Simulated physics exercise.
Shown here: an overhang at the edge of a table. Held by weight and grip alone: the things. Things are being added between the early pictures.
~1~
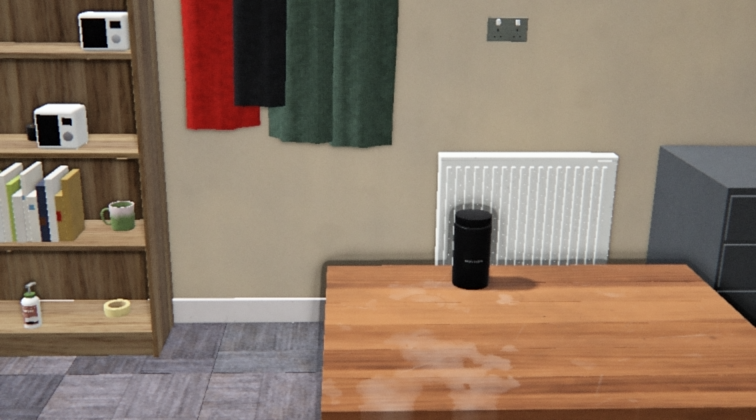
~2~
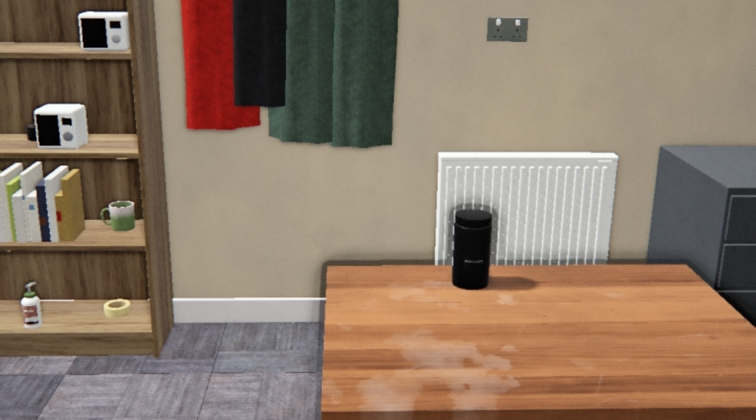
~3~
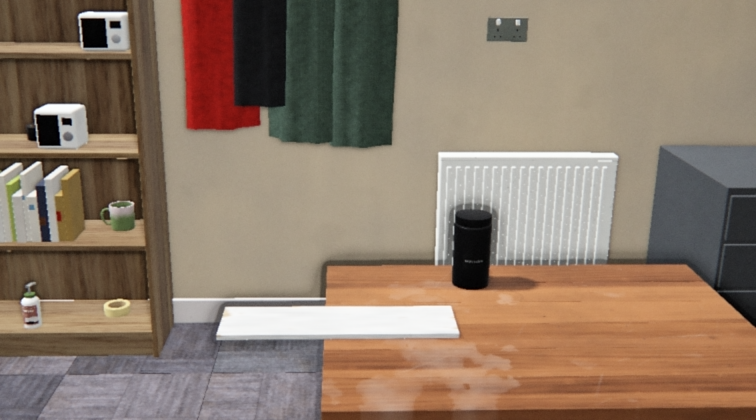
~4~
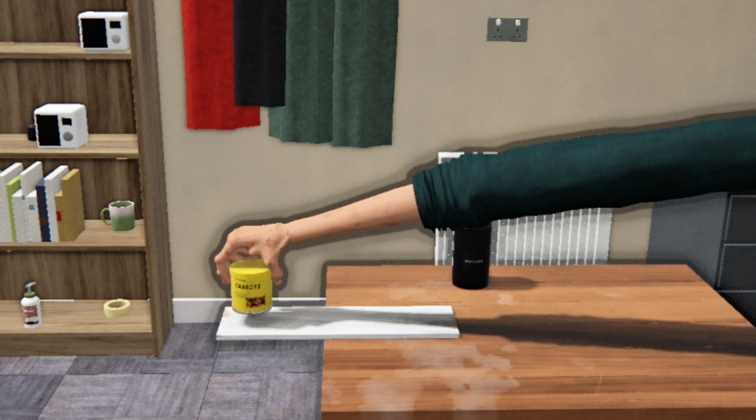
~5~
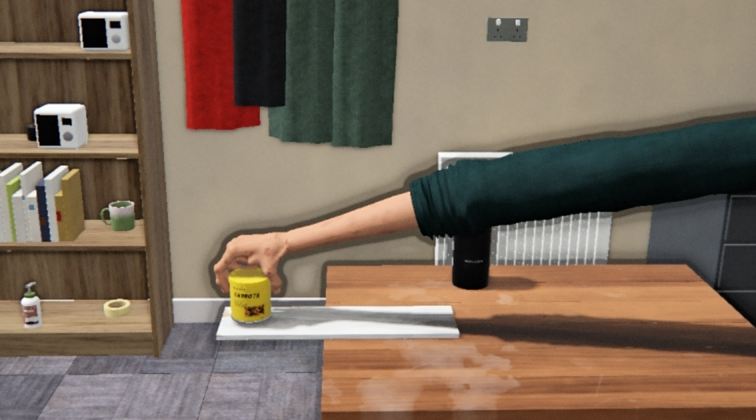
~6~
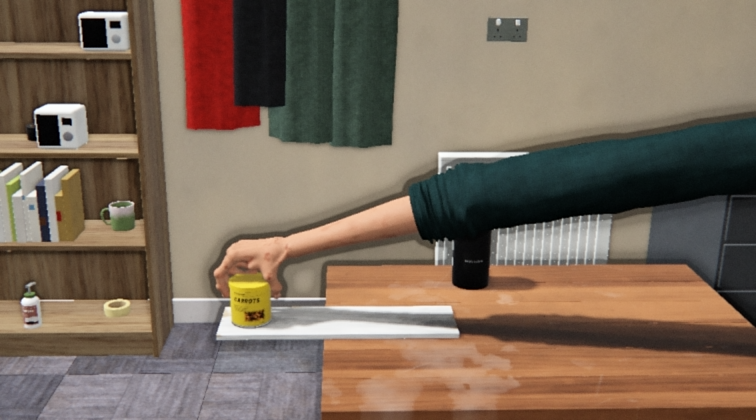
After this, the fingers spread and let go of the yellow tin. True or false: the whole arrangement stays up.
False, it comes down.
Then, 0.60 s on from there, yellow tin and white board now down on the floor or falling.
Then, 0.80 s on from there, things are still on the move.
In the end, down on the floor or falling, yellow tin and white board; black jar unmoved. The board comes down.
